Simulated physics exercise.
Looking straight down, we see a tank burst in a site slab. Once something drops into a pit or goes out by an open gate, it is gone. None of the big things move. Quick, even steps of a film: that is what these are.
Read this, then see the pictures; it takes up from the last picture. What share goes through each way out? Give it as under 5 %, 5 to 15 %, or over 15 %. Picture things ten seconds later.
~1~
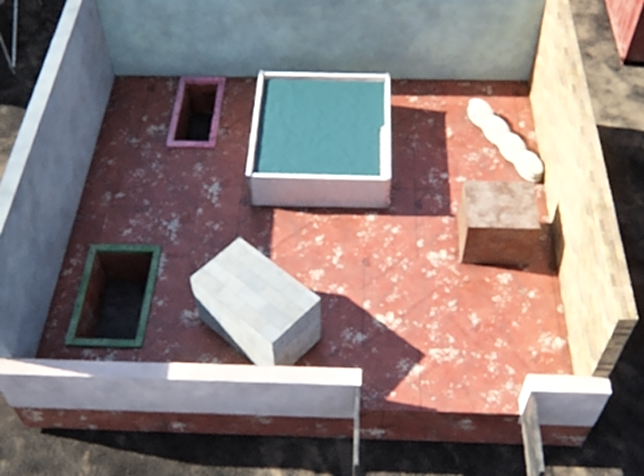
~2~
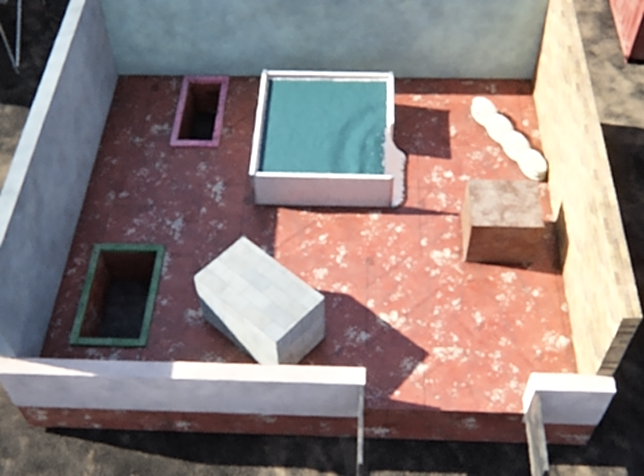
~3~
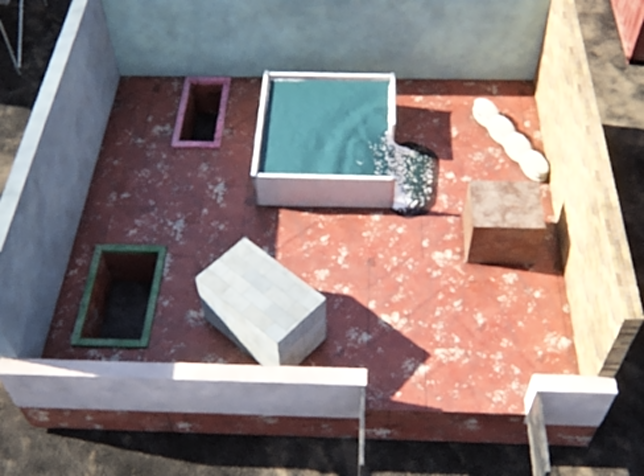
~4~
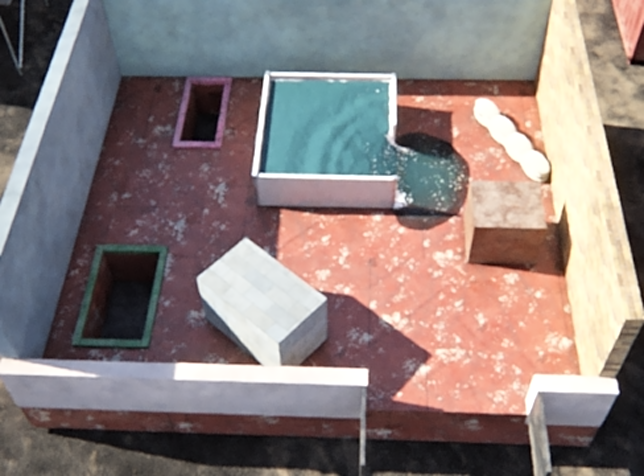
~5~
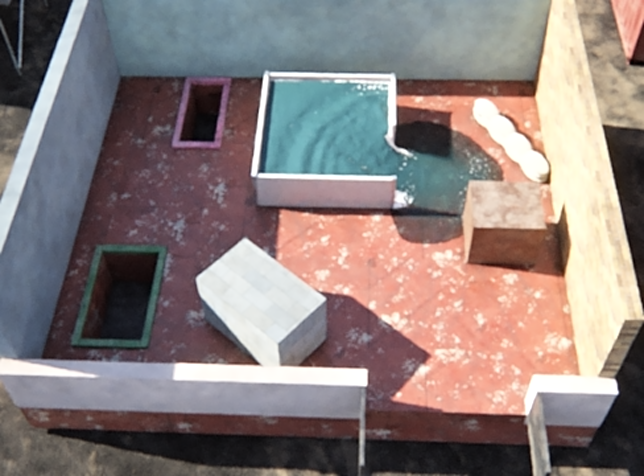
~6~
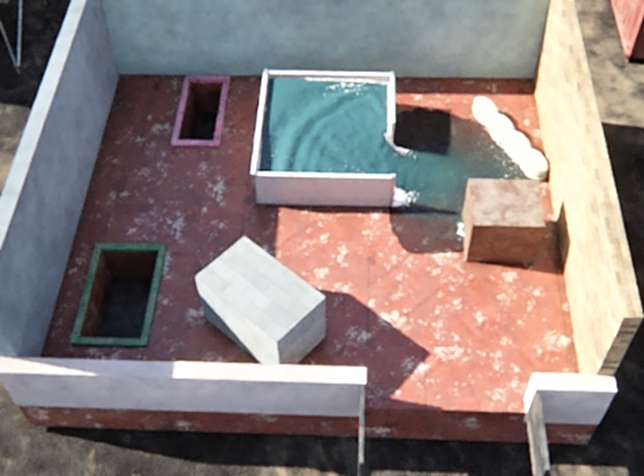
In the end the gate ends up with a large portion - topping fifteen per cent; the pink pit ends up with a moderate portion - five to fifteen per cent; the green pit ends up with a tiny portion - beneath five per cent.
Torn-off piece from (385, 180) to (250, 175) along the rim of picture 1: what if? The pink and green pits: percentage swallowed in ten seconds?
Pink takes 0 in a hundred, green takes 14 in a hundred.
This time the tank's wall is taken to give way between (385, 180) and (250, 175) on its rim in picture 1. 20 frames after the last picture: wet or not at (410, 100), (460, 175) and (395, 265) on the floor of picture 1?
Unsoaked, then unsoaked, then soaked.
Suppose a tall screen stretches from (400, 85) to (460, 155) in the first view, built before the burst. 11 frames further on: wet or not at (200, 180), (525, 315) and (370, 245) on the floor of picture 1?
Going spot by spot: High and dry, then drenched, then high and dry.
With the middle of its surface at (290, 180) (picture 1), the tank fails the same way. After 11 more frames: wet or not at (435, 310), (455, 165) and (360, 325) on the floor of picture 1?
In sequence: Inundated, next inundated, then unflooded.
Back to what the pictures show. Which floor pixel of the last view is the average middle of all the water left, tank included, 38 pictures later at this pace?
Close to (395, 180), I reckon.
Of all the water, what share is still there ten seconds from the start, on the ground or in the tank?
The share not yet gone is roughly 70 percent.
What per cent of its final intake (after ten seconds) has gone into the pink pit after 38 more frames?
Share at that point: Roughly 20 %.
A moment on, water covers 15 % of the floor; the gate 0 %, the pink pit 0 %, the green pit 0 %.
Next, water covers 30 % of the floor; the gate 0 %, the pink pit 0 %, the green pit 0 %.
Then, water covers 40 % of the floor; the gate 3 %, the pink pit 0 %, the green pit 0 %.
Later, water covers 50 % of the floor; the gate 12 %, the pink pit 2 %, the green pit 0 %.
In the end, water covers 70 % of the floor; the gate 22 %, the pink pit 7 %, the green pit 0 %.
